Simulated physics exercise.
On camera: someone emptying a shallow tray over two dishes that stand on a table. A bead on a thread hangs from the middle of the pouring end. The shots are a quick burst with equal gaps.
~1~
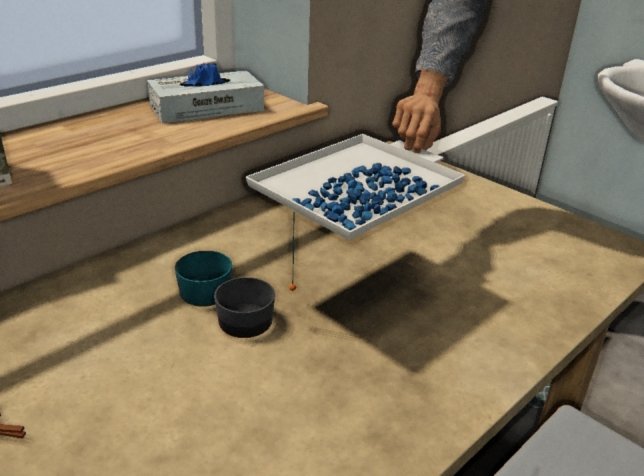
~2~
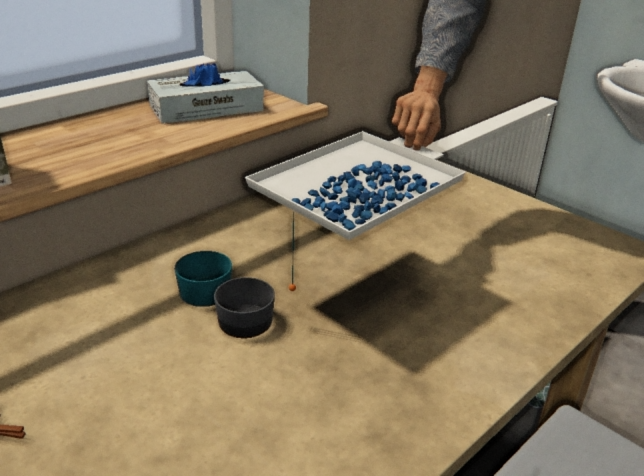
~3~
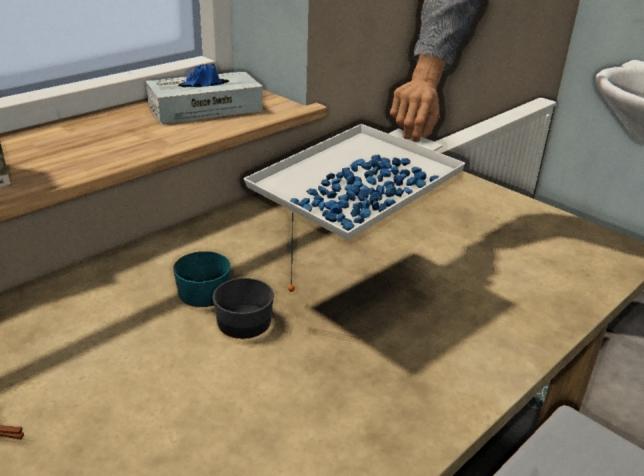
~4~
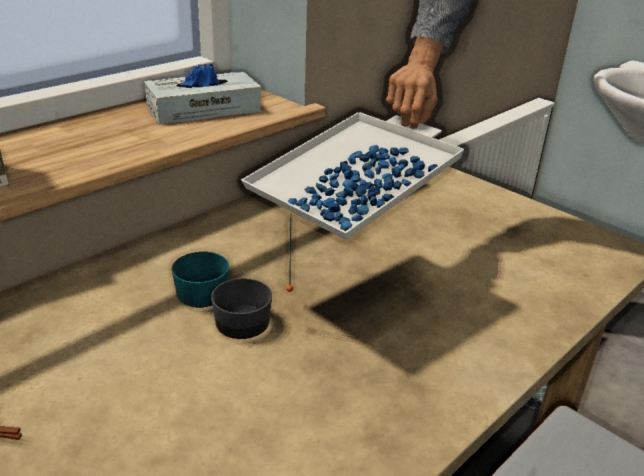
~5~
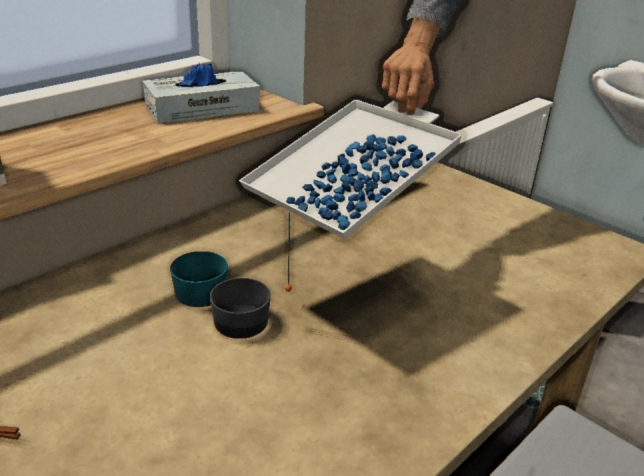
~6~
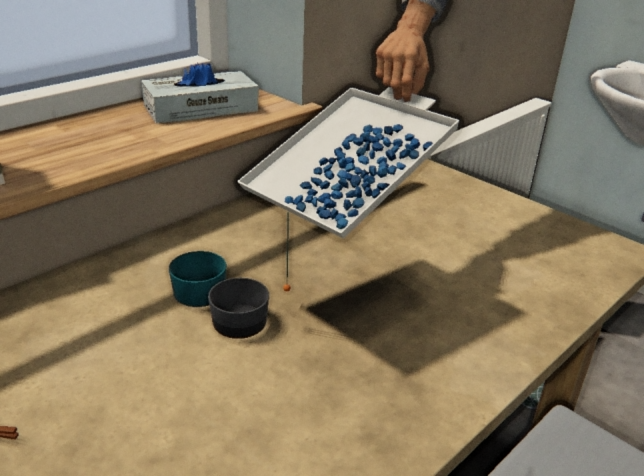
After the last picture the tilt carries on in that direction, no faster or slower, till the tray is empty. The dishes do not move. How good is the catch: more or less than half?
They take less than half between them.
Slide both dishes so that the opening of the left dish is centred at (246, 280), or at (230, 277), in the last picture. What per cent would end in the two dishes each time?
About 40 and 50 per cent.
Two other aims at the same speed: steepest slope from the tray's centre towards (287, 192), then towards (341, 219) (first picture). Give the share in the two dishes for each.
Roughly 50 per cent, and 0 per cent.
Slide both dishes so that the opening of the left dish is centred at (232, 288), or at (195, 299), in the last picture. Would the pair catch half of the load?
In turn: Above a half; below a half.
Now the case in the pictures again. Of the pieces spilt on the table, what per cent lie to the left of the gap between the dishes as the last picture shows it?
Near 20 %.
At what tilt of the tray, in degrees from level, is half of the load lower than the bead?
At some 105 degrees.
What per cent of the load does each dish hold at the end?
About: Left dish 0, right dish 40 per cent.
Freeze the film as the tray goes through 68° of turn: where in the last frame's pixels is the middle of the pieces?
Near (299, 196).
Soon after the last picture, tray tipped steeply; nearly all on the tray; a stray few in the air.
A little later, tray tipped past a quarter turn; a stray few on the tray; about a quarter in the right dish; about a third outside both; about a third in the air.
Later still, tray tipped past a quarter turn; about a third in the right dish; about two thirds outside both.
At rest, tray tipped past a quarter turn; about a third in the right dish; none in the left dish; about two thirds outside both.
